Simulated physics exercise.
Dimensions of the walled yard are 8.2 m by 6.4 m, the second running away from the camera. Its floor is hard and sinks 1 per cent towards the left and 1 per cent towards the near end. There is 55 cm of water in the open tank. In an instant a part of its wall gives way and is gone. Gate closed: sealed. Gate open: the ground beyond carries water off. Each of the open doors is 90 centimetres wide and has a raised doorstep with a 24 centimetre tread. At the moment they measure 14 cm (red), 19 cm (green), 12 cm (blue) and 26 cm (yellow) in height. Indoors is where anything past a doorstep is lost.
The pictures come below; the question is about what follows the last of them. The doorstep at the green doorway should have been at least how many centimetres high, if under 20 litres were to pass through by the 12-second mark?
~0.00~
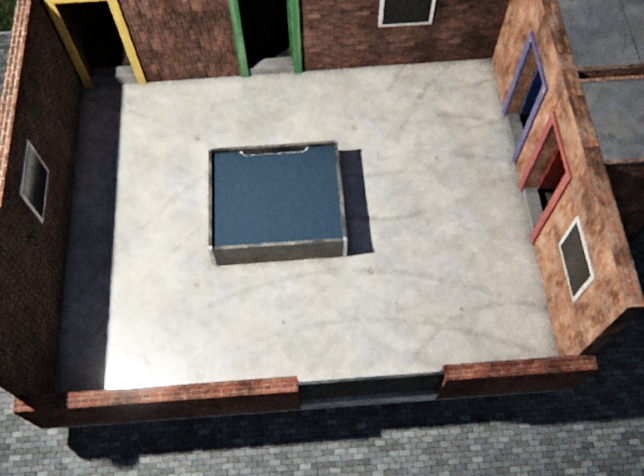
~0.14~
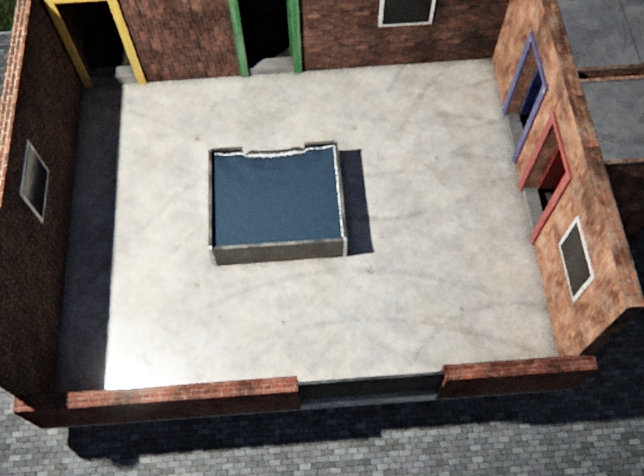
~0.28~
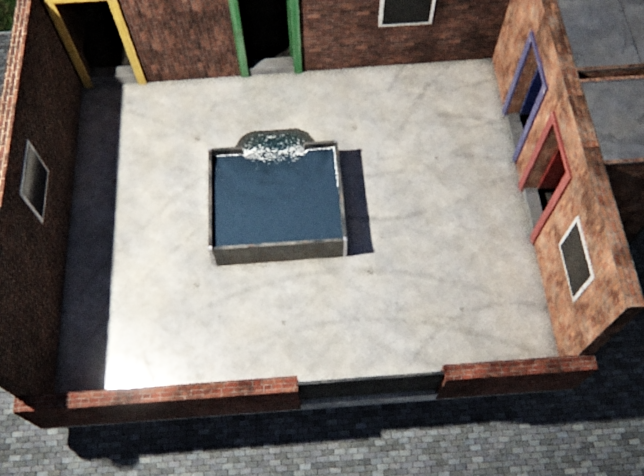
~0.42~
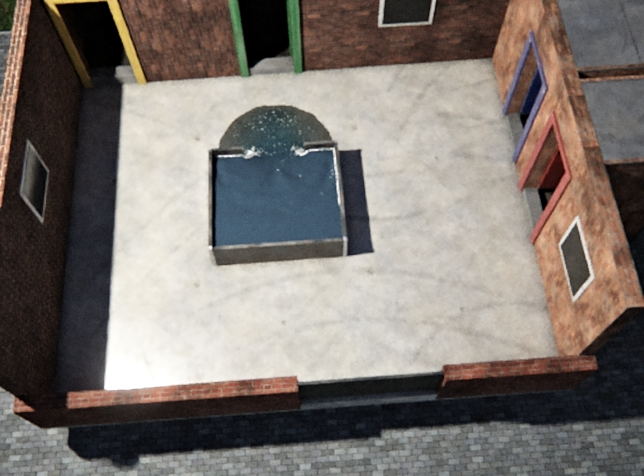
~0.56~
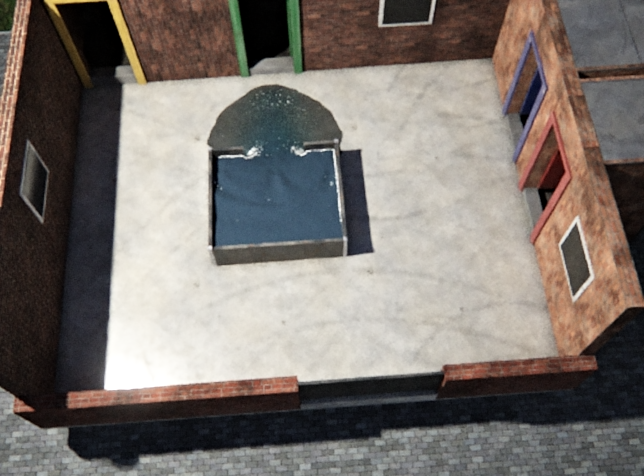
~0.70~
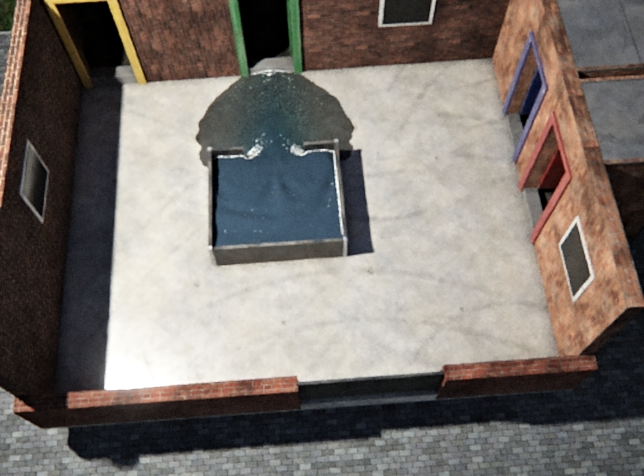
At least some 25 cm.
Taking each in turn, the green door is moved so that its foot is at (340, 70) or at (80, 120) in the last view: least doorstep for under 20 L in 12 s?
Minimums: Roughly 12.5 cm and 15 cm.
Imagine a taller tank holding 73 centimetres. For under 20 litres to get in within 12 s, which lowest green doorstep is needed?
Step height: Approx. 35 cm.
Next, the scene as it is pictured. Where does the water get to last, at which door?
Door: Red.
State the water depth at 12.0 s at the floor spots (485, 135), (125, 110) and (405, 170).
About 3, 6 and 2 cm respectively.
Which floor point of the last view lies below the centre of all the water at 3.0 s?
The water is centred around (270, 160) in the last picture's pixels.
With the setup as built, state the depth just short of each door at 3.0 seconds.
Depths in cm - red: 0, green: 22, blue: 0, yellow: 7.
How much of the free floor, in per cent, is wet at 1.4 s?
Roughly 15 percent of the floor.
After 1.4 s water covers 15 % of the floor, deepest (32 cm) near (268, 162); 30 cm at the green door, 21 litres in over its 19 cm doorstep.
After 3.0 s water covers 25 % of the floor, deepest (22 cm) near (92, 90); 22 cm at the green door, 72 litres in over its 19 cm doorstep.
After 12.0 s water covers 95 % of the floor, deepest (12 cm) near (54, 408); 5 cm at the green door, 76 litres in over its 19 cm doorstep.
At the green door as built, the water arrived by 0.7 s and peaked near 31 cm at 1.2 s.
With a doorstep of 22 cm, 42 litres would have come in within the 12 s; with 30 cm, 1 litre. So under 20 litres takes about 25 cm.
